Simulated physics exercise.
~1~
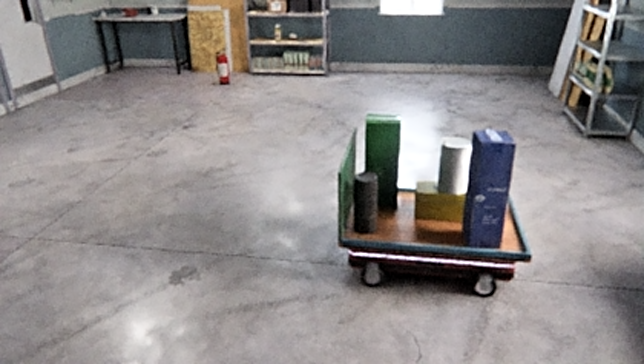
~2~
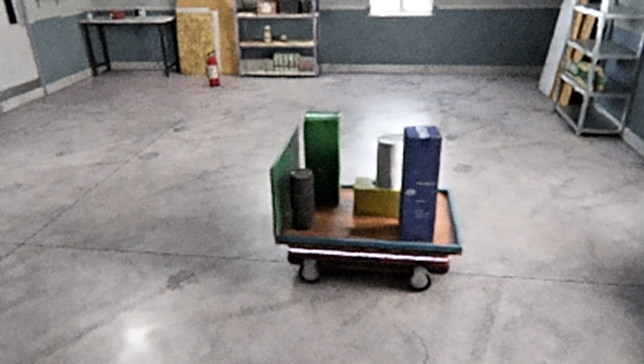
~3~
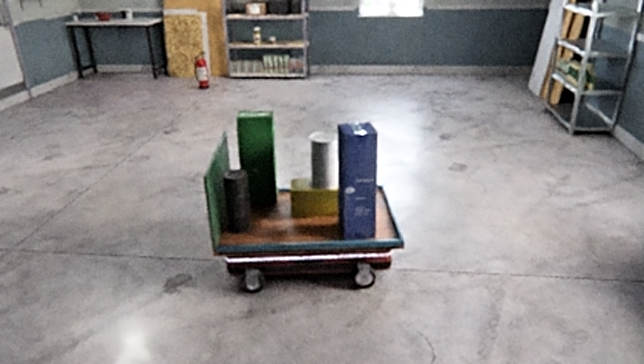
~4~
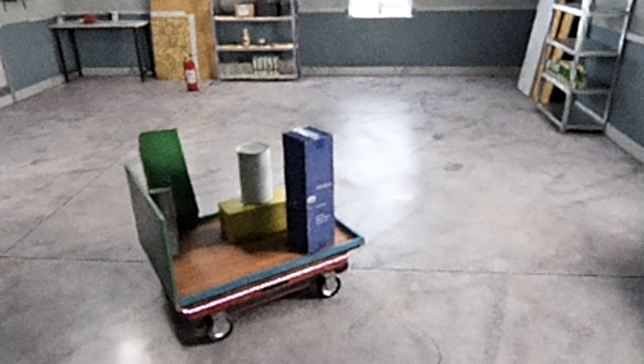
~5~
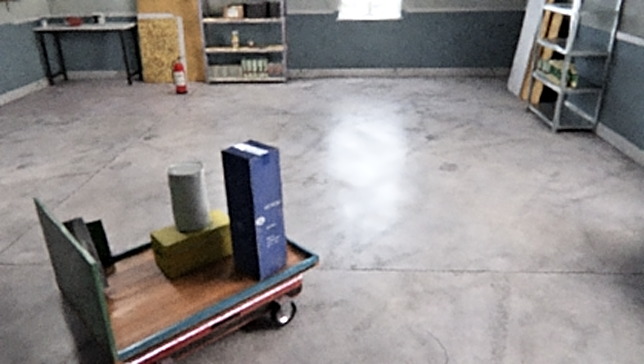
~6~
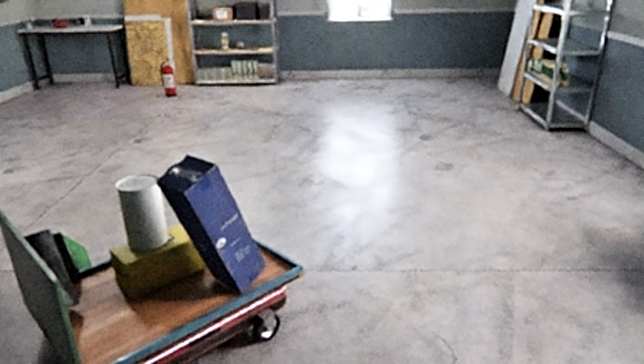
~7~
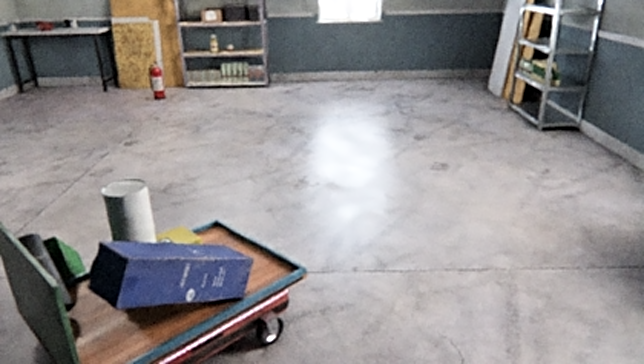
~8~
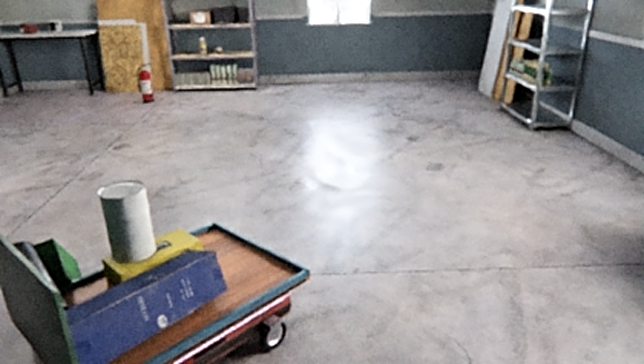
A tall blue box toppled onto its side on a cart rolling left across a concrete floor, after a green box and a black canister had tipped by the front board, while the white canister stayed upright beside the yellow toolbox as the cart stopped.
